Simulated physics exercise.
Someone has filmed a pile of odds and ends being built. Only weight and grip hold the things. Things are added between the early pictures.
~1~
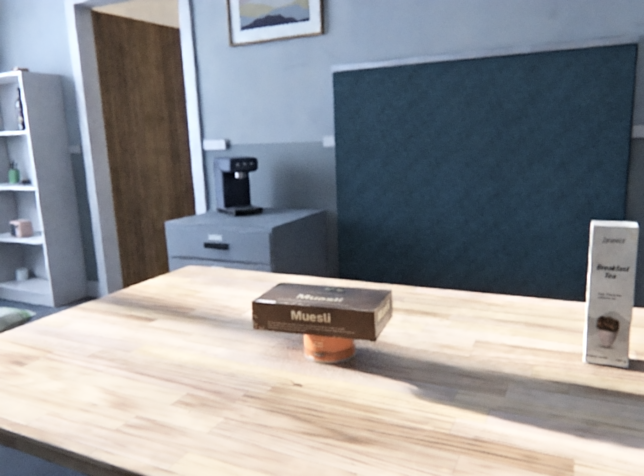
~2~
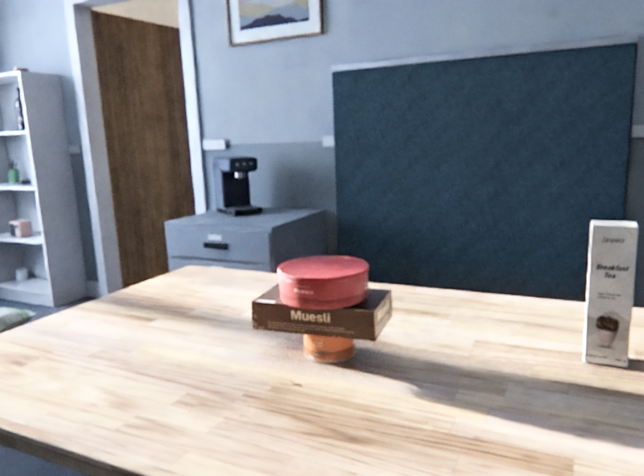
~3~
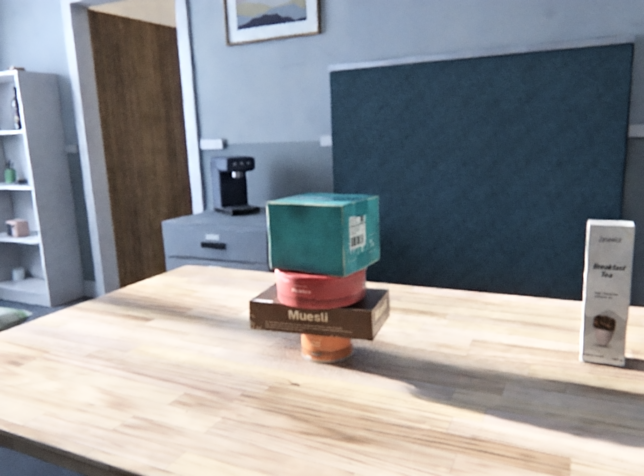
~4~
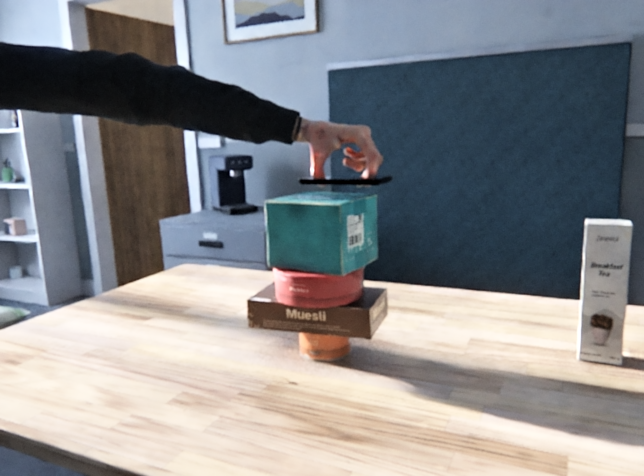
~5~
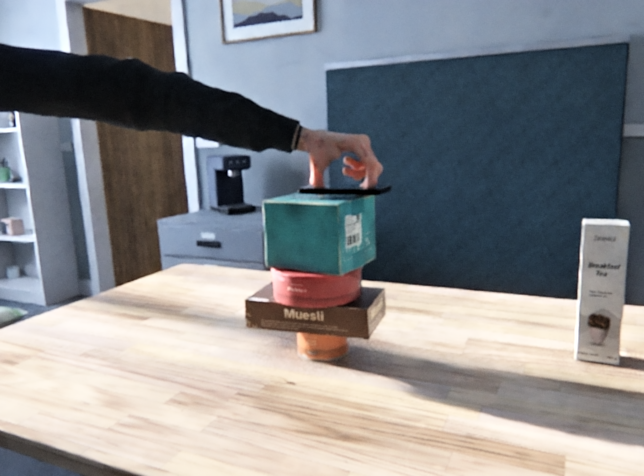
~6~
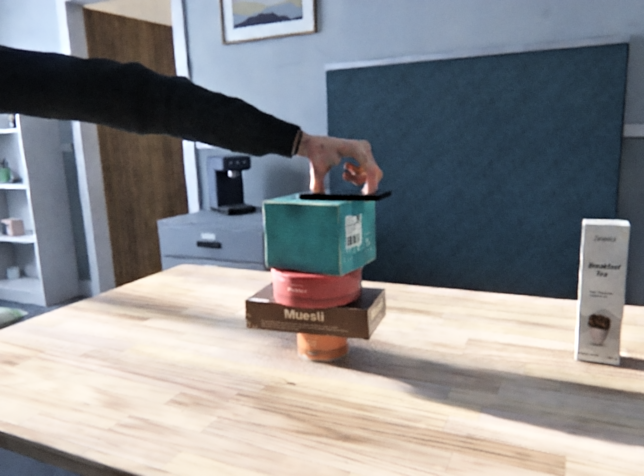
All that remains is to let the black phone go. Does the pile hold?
In the end the pile keeps its balance.
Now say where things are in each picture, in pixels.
In the first frame, the last thing is not in view yet.
In the second frame, the last thing is not in view yet; white carton (609, 293).
In the third frame, the last thing is not in view yet; brown packet (321, 308).
The fourth frame shows still above its spot; black phone (345, 180).
The fifth frame shows still above its spot; black phone (345, 190); red tub (317, 279).
The sixth frame shows in place under the hand; black phone (345, 195); turquoise box (321, 231).
Then, 0.30 s past the last view, nothing moves.
Then, 1.10 s past the last view, black phone resting near (346, 196).
Finally, all 6 still in place. Final places as the last picture's camera would see them, black phone near (347, 196). The pile stays up.
